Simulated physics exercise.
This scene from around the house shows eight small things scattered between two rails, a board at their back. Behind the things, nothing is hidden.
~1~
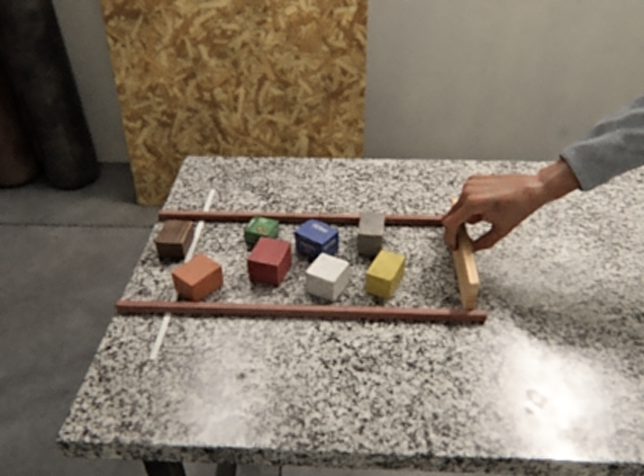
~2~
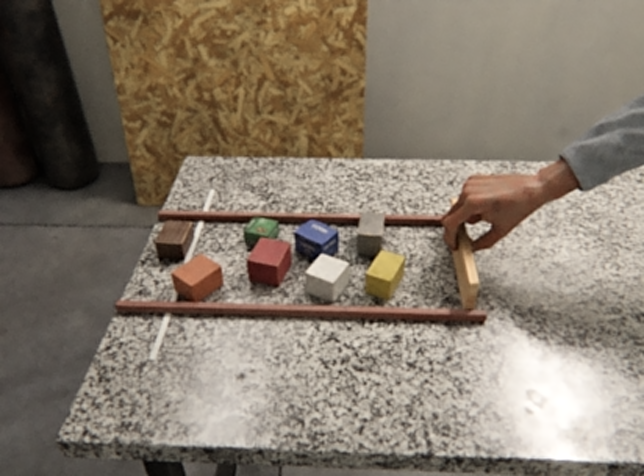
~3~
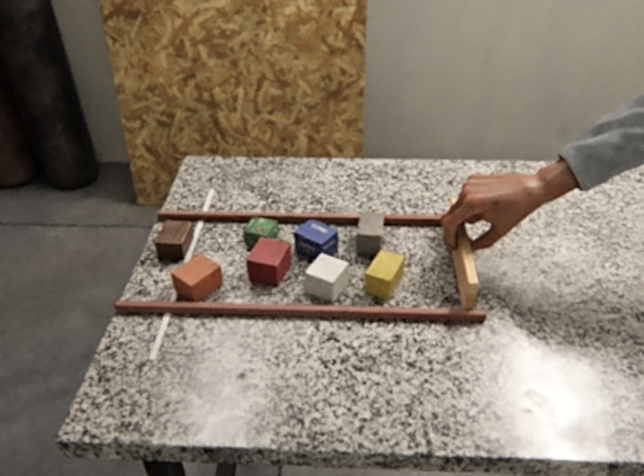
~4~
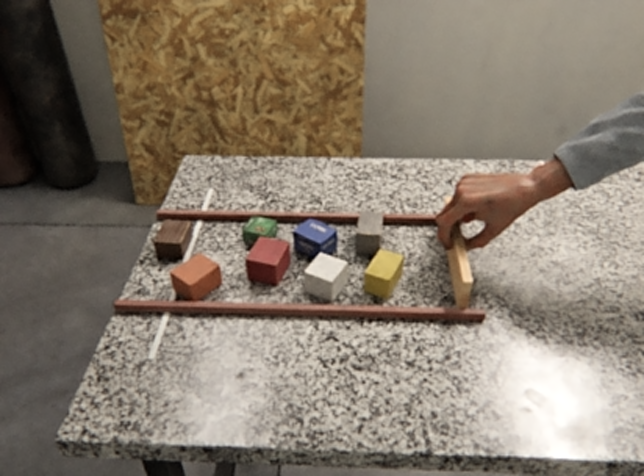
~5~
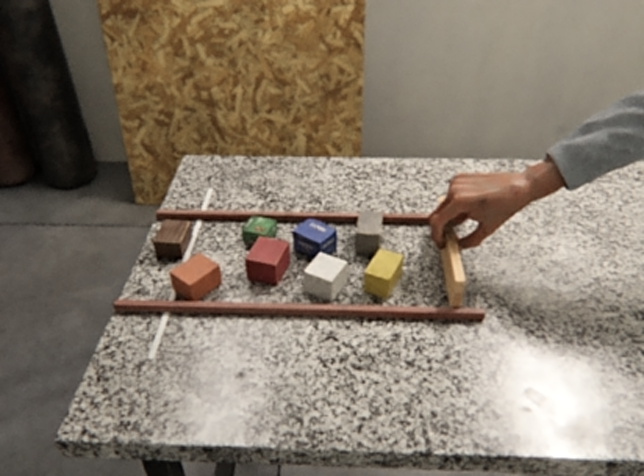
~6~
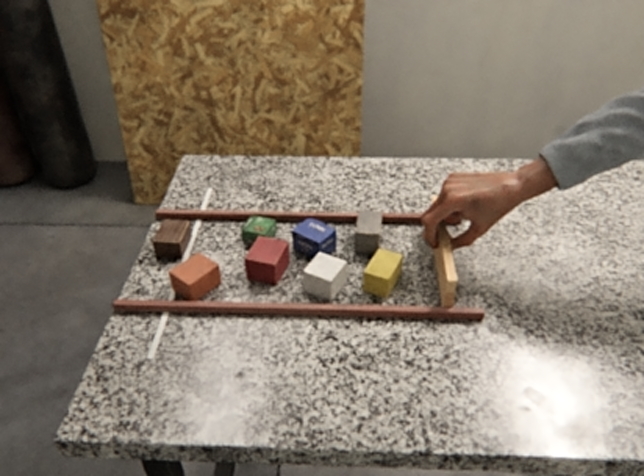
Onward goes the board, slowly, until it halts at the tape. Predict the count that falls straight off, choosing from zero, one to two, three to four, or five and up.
Those that leave the table: Three or four.
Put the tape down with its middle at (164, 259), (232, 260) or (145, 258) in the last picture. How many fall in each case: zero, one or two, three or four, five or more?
In order, the falls would come to five or over; none at all; five or more.
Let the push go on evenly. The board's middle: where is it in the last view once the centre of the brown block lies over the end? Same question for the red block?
Near (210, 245) in the first case, near (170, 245) in the other.
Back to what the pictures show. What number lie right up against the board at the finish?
Looks like 2 of them, all told.
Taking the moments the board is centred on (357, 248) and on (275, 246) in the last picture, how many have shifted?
Counts: 4, 7.
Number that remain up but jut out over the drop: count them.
You'd get 3.
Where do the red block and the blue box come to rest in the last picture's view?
In the last view, the middles sit near (148, 248) and near (154, 223).
Early on, none off yet; brown block at rest near (173, 239); orange block at rest near (196, 277); green box at rest near (259, 231).
A while later, none off yet; brown block at rest near (171, 240); orange block travelled a little near (177, 278); green box travelled well along near (197, 224).
Finally, the number that fall off is three or four; lost, green box, orange block and brown block.
